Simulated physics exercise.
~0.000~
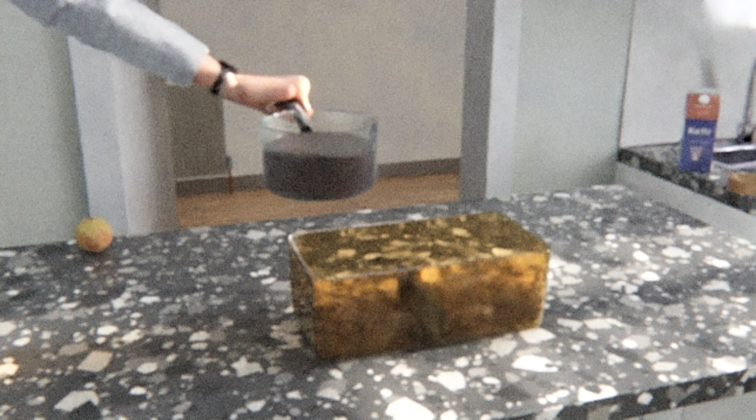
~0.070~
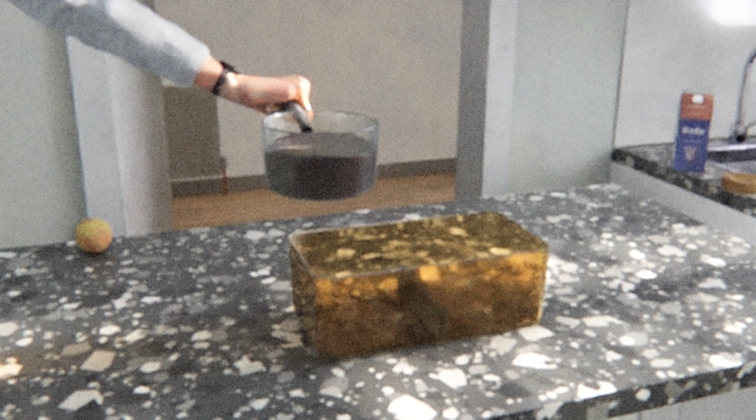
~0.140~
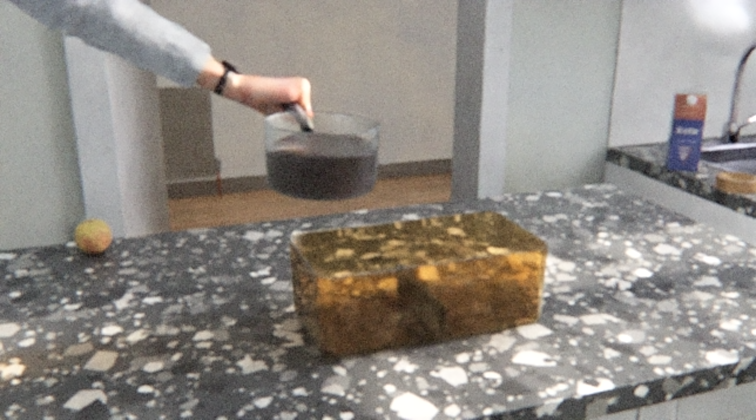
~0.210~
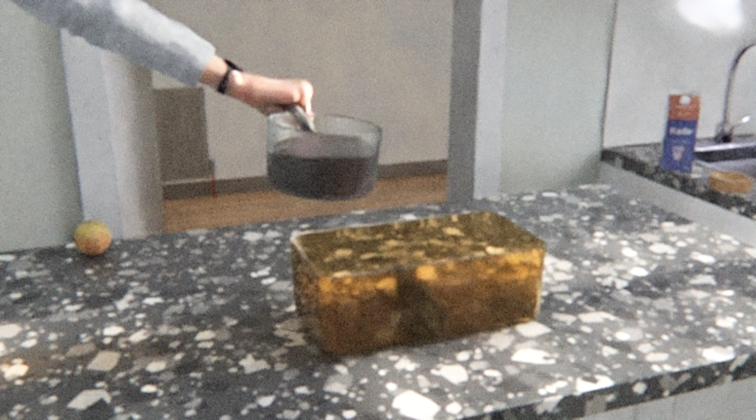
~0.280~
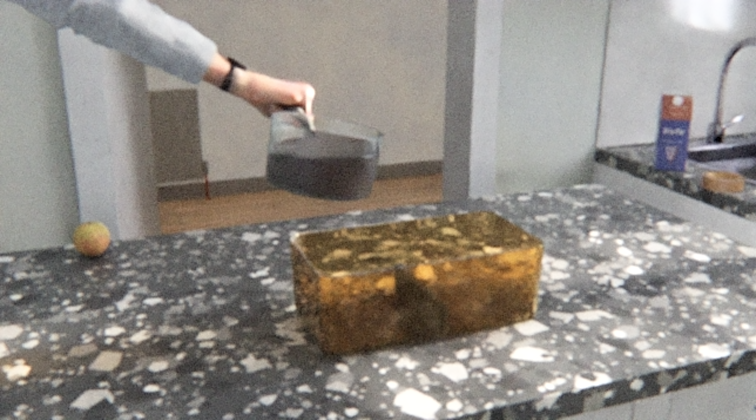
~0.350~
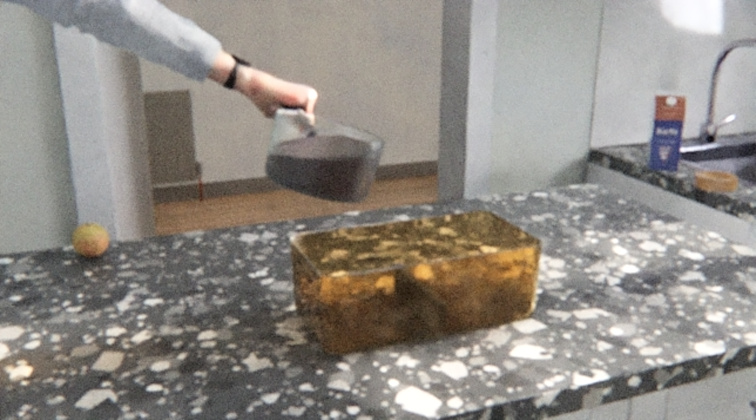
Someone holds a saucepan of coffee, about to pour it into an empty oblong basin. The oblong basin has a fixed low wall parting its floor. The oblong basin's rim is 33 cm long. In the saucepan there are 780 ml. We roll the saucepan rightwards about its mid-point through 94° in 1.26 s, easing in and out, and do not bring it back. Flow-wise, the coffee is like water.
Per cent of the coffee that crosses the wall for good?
46 per cent.
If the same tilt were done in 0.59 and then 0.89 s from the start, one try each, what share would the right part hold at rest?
Near 25 in a hundred on the first go and near 40 in a hundred on the second.
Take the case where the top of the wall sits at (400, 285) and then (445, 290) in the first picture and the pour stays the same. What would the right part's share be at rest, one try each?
In order, 75 and 10 per cent.
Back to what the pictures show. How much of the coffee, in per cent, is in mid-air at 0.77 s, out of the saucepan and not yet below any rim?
Near 24 per cent of it all.
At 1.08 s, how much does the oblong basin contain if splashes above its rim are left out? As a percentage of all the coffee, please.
About 66 per cent.
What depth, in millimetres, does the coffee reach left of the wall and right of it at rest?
16 mm left, 16 mm right.
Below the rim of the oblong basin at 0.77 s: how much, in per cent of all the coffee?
Close to 7 in a hundred.
After 0.77 s the tilt is 63° and 70 per cent is still to pour, 4 is left of the wall and 3 right of it.
After 1.08 s the tilt is 90° and 21 per cent is still to pour, 22 is left of the wall and 44 right of it.
After 1.41 s the tilt is 94° and 4 per cent is still to pour, 47 is left of the wall and 45 right of it.
After 1.76 s the tilt is 94° and 1 per cent is still to pour, 52 is left of the wall and 46 right of it.
In the end 53 per cent lies left of the wall, 46 right of it and 0 outside.
